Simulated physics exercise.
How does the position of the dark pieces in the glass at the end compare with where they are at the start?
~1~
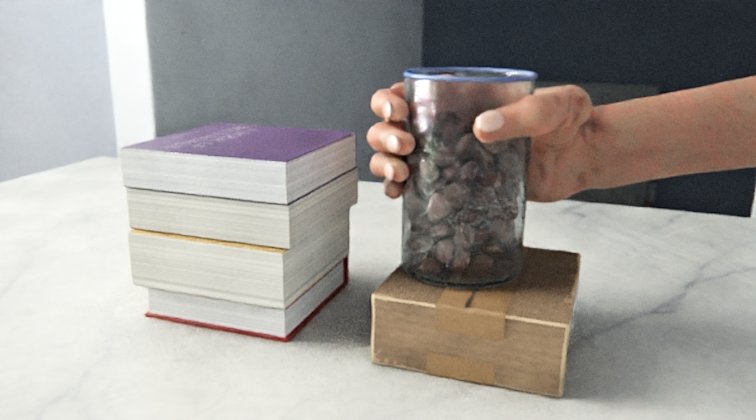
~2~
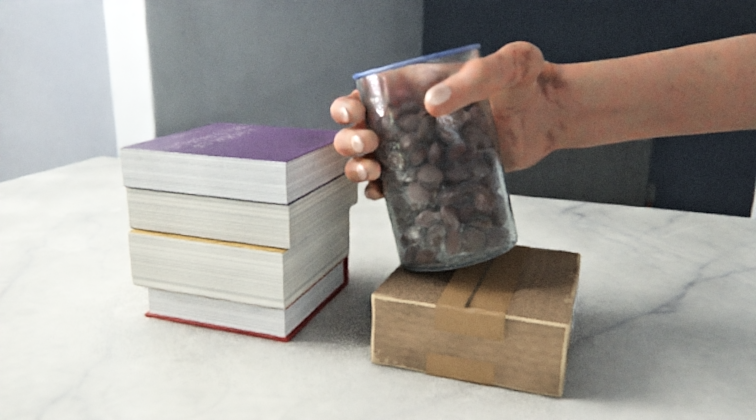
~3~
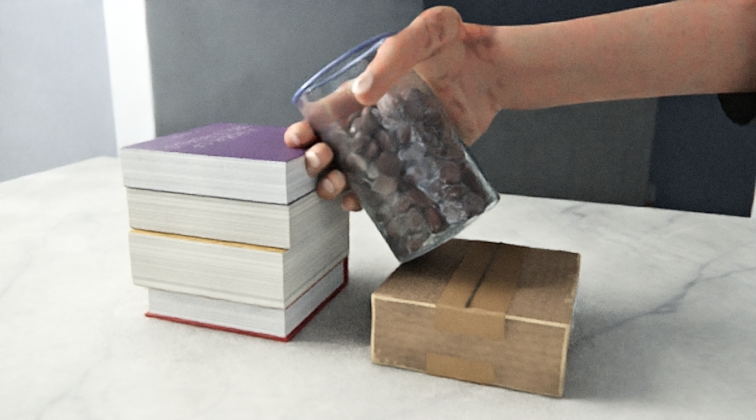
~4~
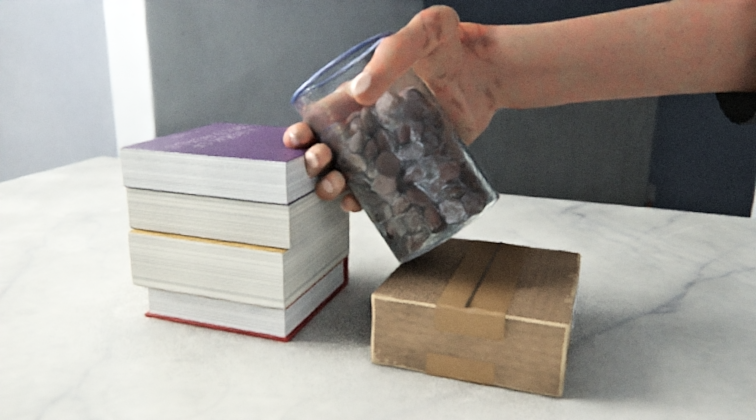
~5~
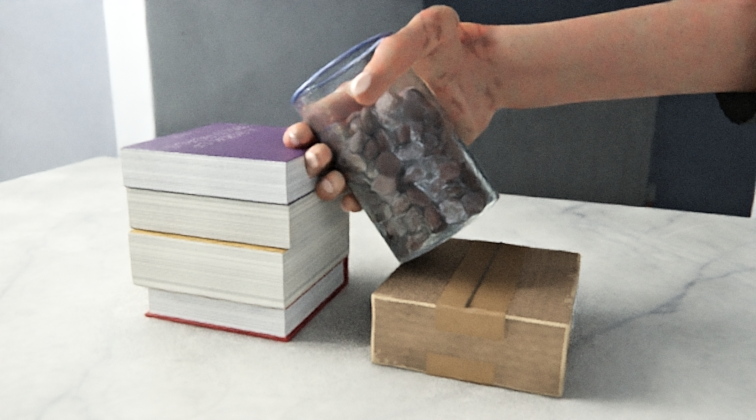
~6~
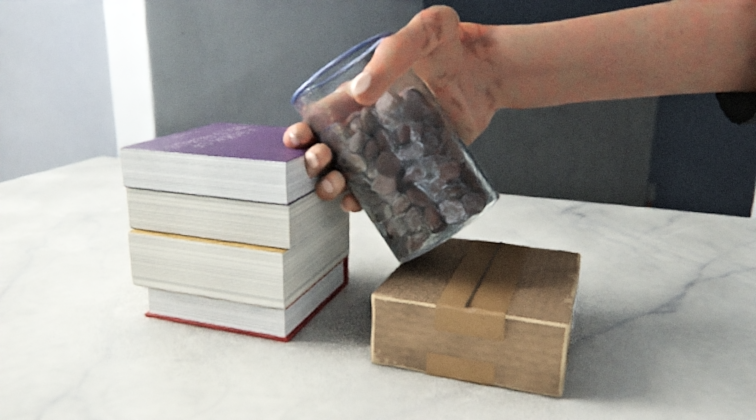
At the end the dark pieces are further to the left and slightly higher than at the start, closer to the stack of books.
A hand reaching in from the right holds a clear, blue-rimmed glass of dark brownish pieces upright on a small brown box taped across the top. The box sits on a pale marbled table, seen from the front and slightly above, with a stack of four thick books to the left, a purple cover on top. The hand tips the glass leftward, and then leans it further until its upper side rests against the top edge of the books. The glass stays there, slanted and still held, with all the pieces inside.
